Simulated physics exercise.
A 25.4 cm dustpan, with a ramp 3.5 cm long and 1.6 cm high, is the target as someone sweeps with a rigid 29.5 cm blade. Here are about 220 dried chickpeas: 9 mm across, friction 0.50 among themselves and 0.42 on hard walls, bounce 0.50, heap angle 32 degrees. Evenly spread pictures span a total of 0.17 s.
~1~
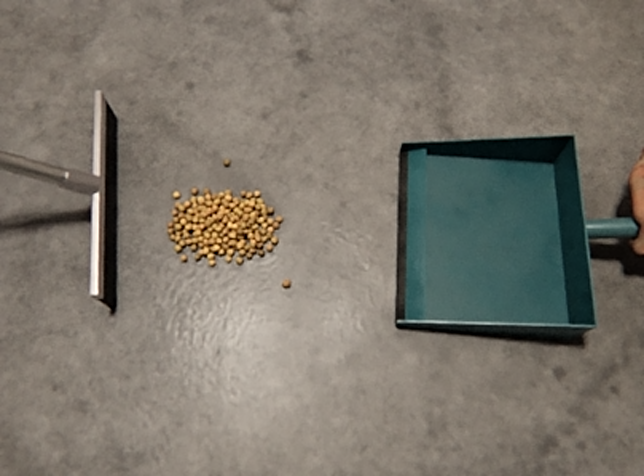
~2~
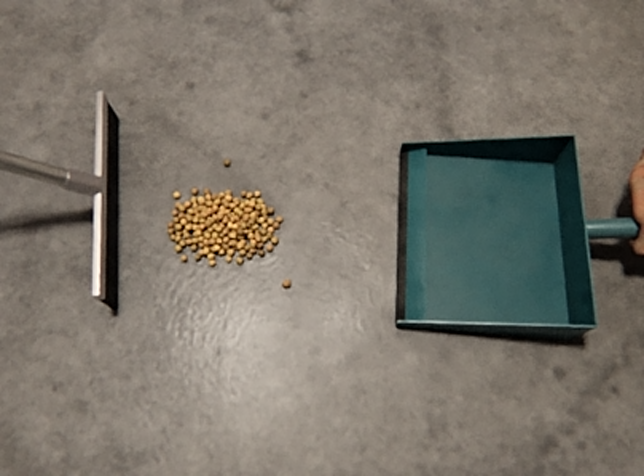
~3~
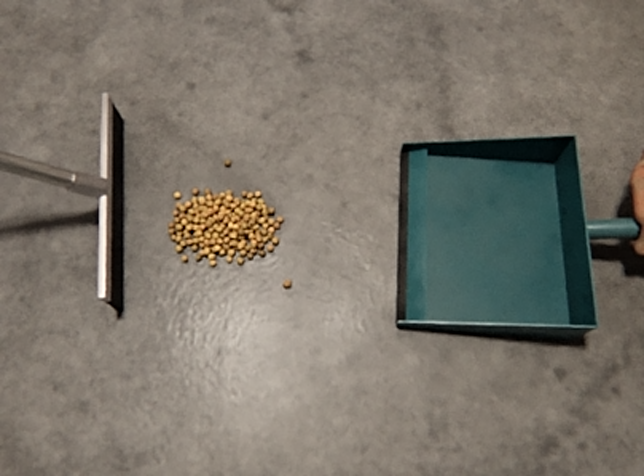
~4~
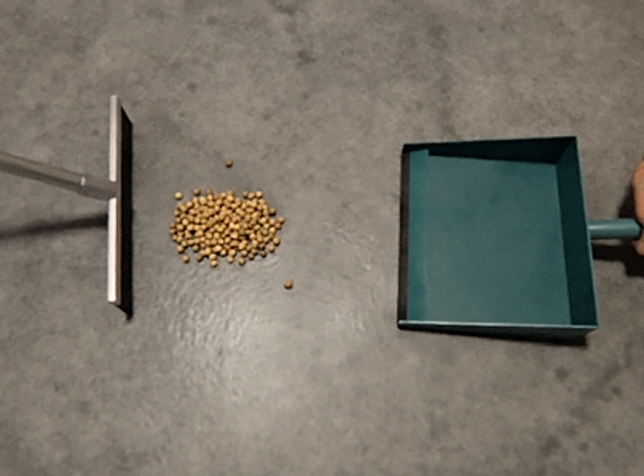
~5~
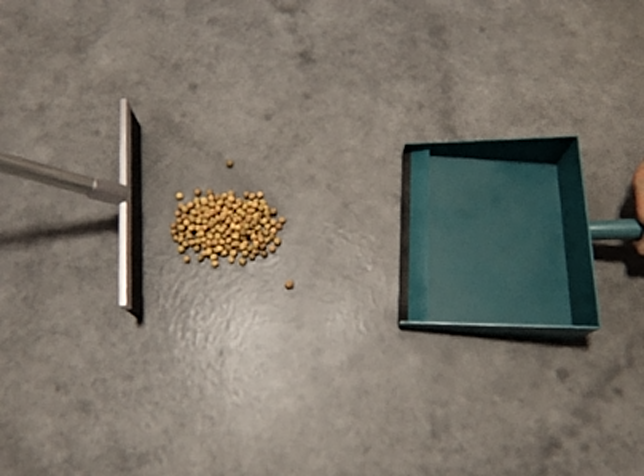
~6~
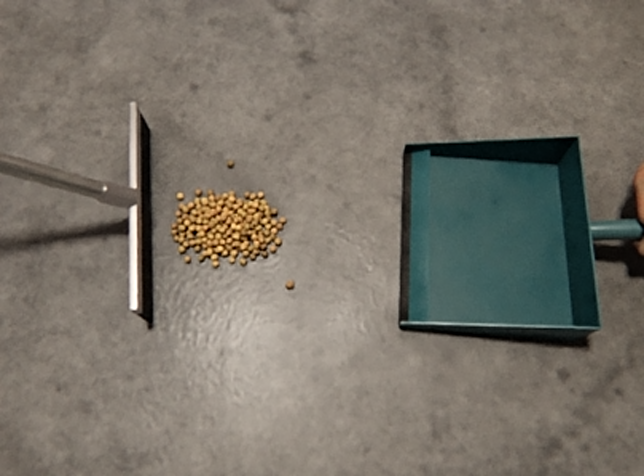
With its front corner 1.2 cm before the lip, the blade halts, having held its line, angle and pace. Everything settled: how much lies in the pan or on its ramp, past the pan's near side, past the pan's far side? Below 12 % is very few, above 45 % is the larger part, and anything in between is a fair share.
Pan: Very few, near side: Very few, far side: Very few.
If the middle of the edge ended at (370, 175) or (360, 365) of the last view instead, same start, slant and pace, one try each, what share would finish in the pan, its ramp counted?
Some 30 per cent on the first try, 0 per cent on the second.
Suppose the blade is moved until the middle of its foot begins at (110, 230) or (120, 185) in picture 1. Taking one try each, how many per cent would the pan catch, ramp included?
First try about 0 per cent, second about 5 per cent.
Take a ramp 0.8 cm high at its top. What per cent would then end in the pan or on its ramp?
Something like 5 per cent, ramp included.
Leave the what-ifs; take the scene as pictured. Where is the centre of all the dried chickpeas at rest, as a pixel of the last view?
Close to pixel (381, 249).
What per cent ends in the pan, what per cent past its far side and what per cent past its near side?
Final shares - pan: 0%, near side: 5%, far side: 0%.
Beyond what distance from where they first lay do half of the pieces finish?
About 20 cm.
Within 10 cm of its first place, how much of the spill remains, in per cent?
About 0 %.
Then, 0.36 s after the last picture, middle of the blade 20 cm from the lip; 0 % over the lip, far side 0 %, near side 0 %.
Then, 0.61 s after the last picture, middle of the blade 10 cm from the lip; 0 % over the lip, far side 0 %, near side 0 %.
Then, 0.97 s after the last picture, middle of the blade 4 cm from the lip; 0 % over the lip, far side 0 %, near side 5 %.
In the end, pan 0 %, near side 5 %, far side 0 %, in front of the lip or behind the blade 95 %.
